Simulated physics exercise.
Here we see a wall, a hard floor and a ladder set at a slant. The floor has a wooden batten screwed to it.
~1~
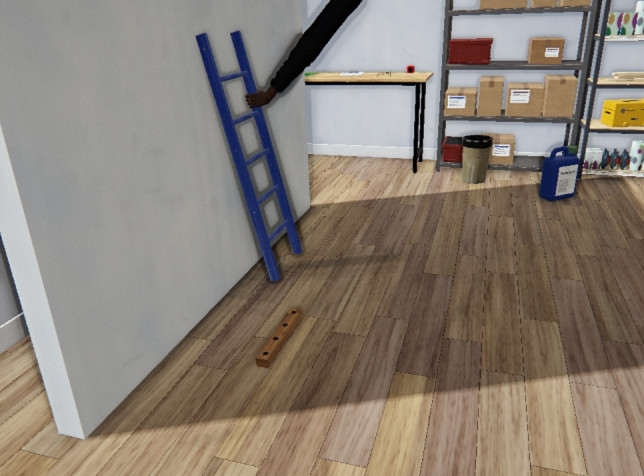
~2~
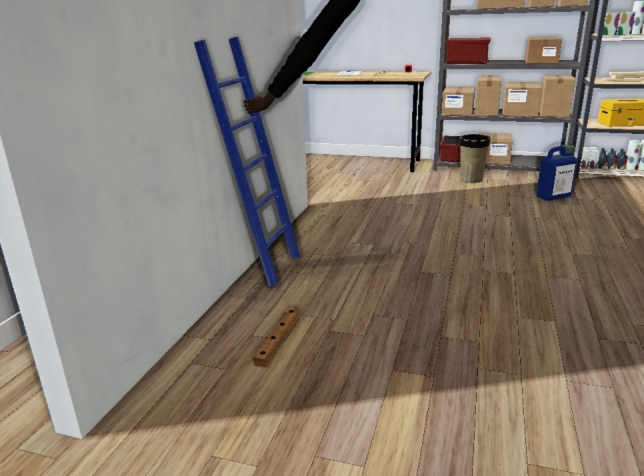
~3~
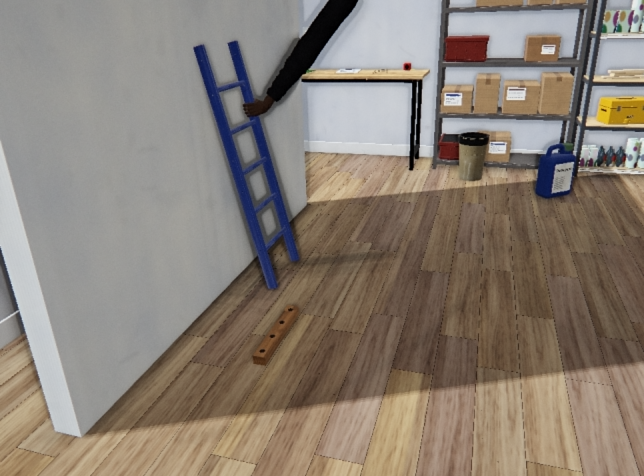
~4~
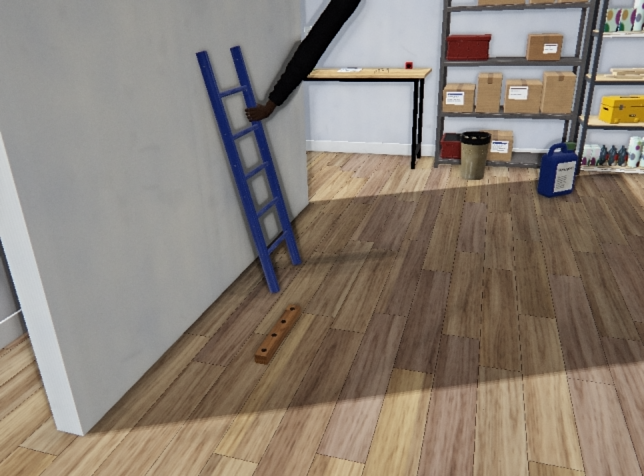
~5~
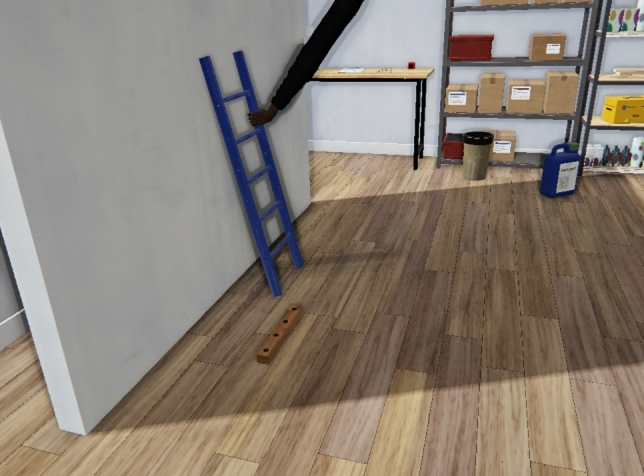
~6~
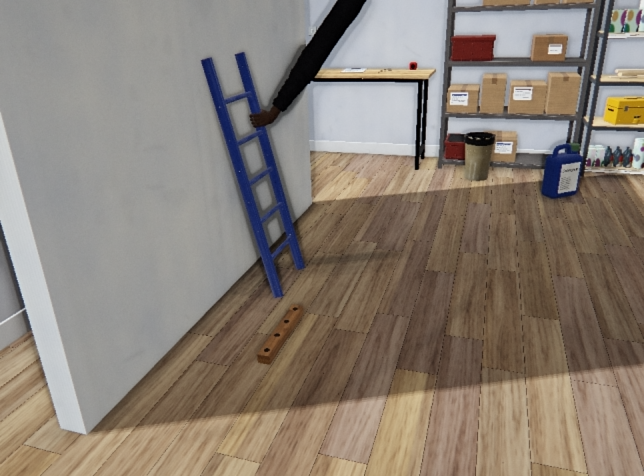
The video shows a dark-sleeved arm holding a blue ladder that leans at a slant against a grey wall, above a wooden batten on the floor, and shifting it slightly downward along the wall toward the batten.
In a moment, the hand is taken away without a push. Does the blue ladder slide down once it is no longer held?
It's going to be just fine, I think.
Then, 0.34 s past the last view, blue ladder at rest near (259, 177).
Finally, the blue ladder stays up, near (259, 177).
